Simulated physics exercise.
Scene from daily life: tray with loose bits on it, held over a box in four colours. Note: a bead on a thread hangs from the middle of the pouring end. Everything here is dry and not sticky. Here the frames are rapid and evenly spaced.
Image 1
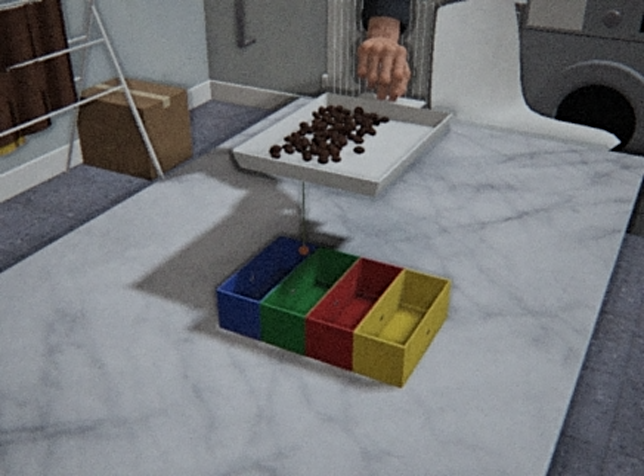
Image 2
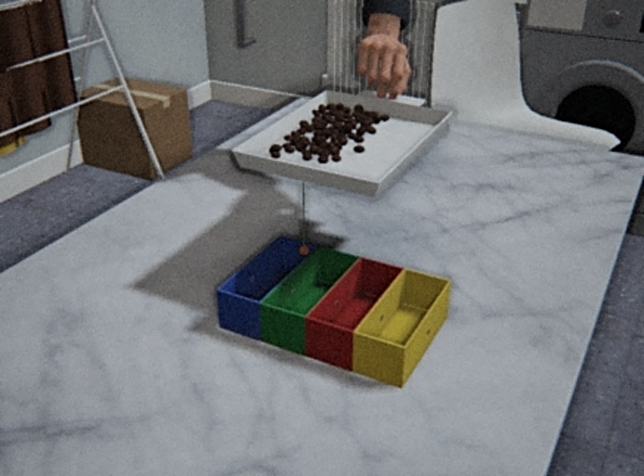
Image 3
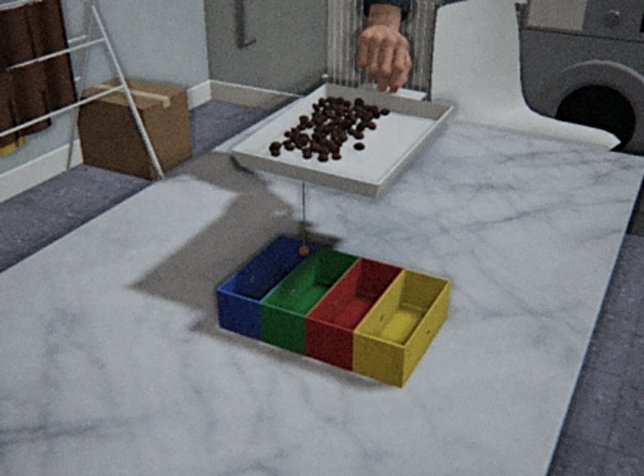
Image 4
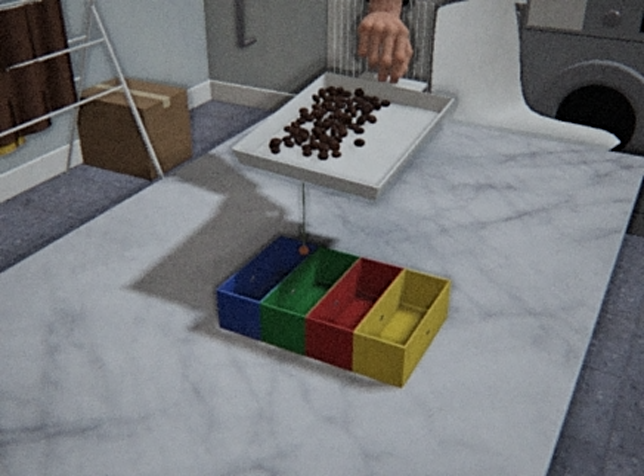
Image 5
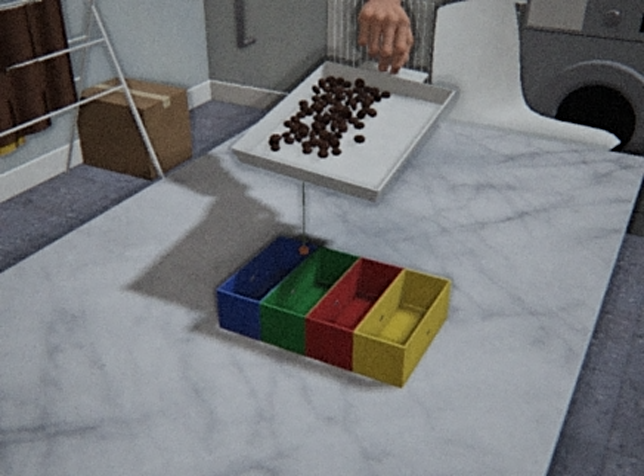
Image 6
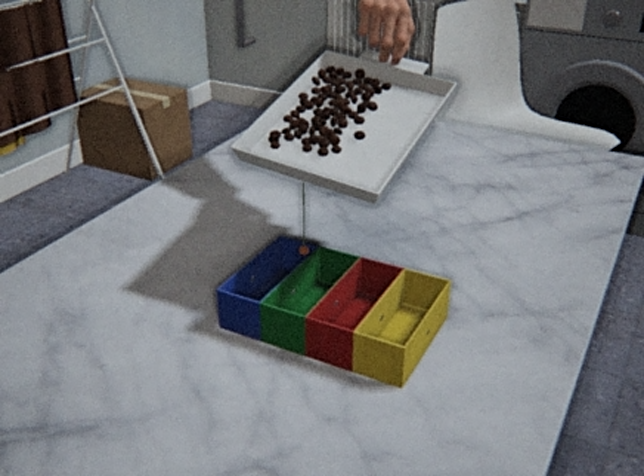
The video shows a hand behind a white tray of dark chocolate drops, held above a blue, green, red and yellow box with a bead hanging on a thread, as the tray's far side gradually rises, slanting it toward the viewer.
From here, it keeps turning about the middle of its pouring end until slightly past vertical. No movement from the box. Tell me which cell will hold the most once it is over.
The red cell will hold the most.
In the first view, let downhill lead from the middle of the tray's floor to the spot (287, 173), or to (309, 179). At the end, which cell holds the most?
That blue cell first, the blue one second.
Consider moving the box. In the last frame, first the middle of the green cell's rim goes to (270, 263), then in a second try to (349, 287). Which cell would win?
Yellow first, the cell in green second.
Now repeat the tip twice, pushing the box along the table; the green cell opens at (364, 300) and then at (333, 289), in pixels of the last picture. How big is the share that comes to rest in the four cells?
Around 90 then around 100 per cent.
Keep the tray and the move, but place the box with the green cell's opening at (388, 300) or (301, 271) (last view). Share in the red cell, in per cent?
0 % and 60 %.
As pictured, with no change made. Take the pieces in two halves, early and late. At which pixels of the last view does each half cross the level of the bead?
Points: About (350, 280), then about (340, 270).
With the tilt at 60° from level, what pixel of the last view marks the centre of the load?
(339, 177).
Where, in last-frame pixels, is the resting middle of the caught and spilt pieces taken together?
Somewhere around (344, 323) in the final view.
Shortly afterwards, tray tipped steeply; all but a few on the tray; a little falling or outside the box.
Next, tray tipped right over; near half on the tray; near a third in the red cell; a little in the green cell; only a few in the yellow cell; only a few falling or outside the box.
Some moments later, tray tipped past a quarter turn; near two thirds in the red cell; near a third in the green cell; only a few in the yellow cell.
In the end, tray tipped past a quarter turn; near two thirds in the red cell; near a third in the green cell; only a few in the yellow cell; none at all in the blue cell.
